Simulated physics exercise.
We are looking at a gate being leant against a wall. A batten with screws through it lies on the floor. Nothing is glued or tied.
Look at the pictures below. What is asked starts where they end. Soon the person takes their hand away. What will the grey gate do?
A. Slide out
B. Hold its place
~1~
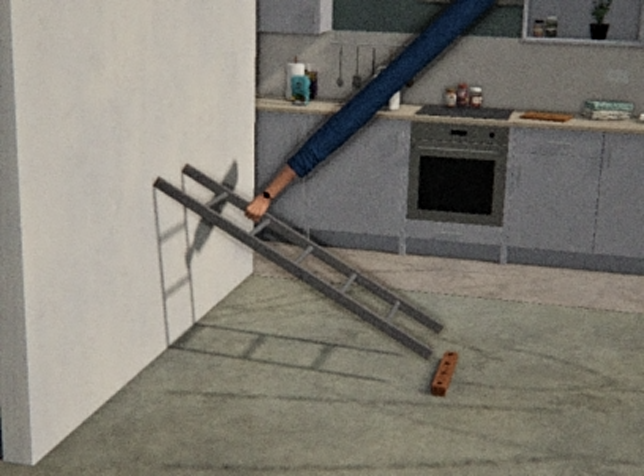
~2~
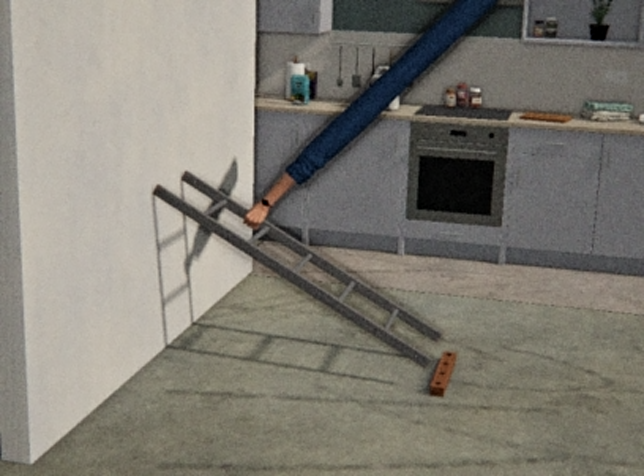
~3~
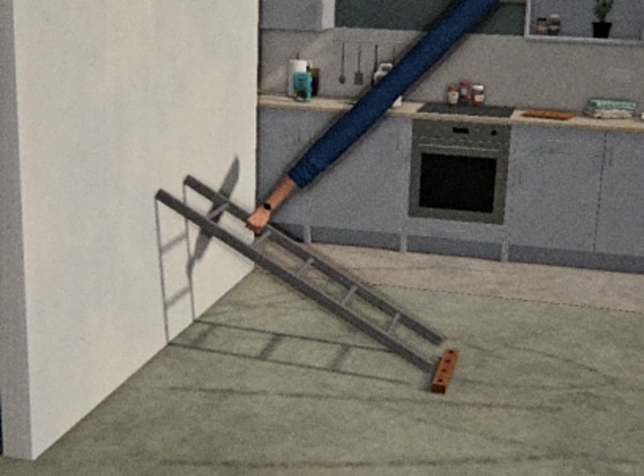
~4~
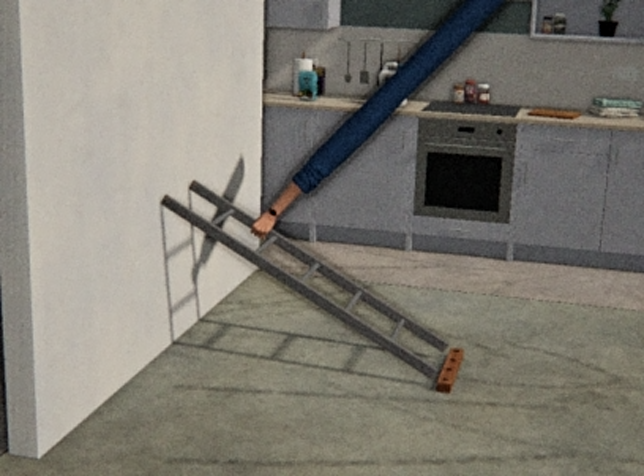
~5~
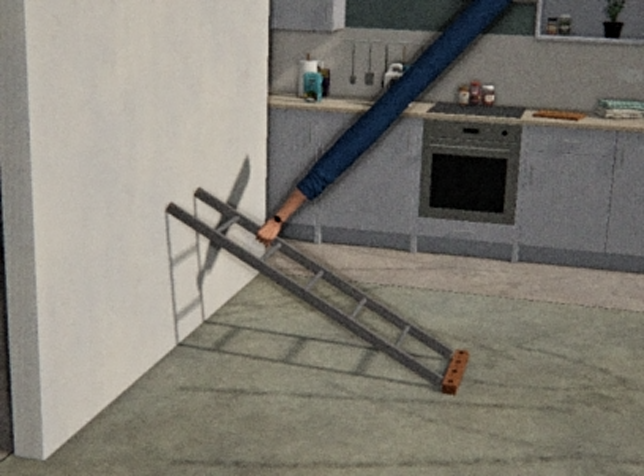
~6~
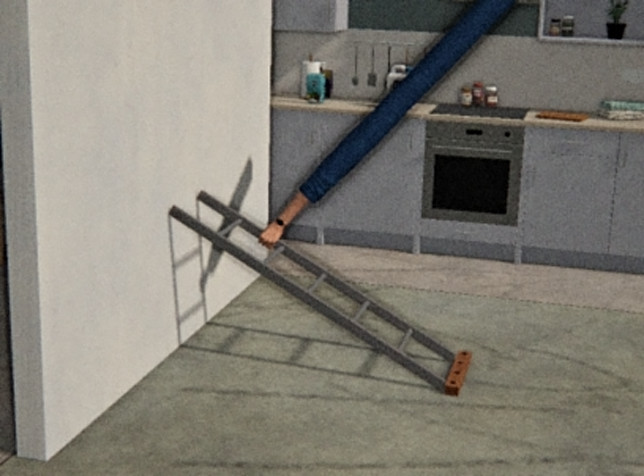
Option B: Hold its place.
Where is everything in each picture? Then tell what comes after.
The first picture shows still on the way; grey gate (302, 257); batten (445, 373).
The second picture shows still on the way; grey gate (301, 265); batten (444, 373).
The third picture shows still on the way; grey gate (302, 269); batten (445, 371).
The fourth picture shows still on the way; grey gate (308, 275); batten (451, 370).
The fifth picture shows still on the way; grey gate (313, 282); batten (456, 371).
The sixth picture shows in place, still held; grey gate (315, 285); batten (459, 372).
Then, 0.20 s after the last picture, grey gate moving near (315, 286).
Then, 1.02 s after the last picture, grey gate at rest near (315, 286).
At rest, the grey gate remains leaning, near (315, 286).
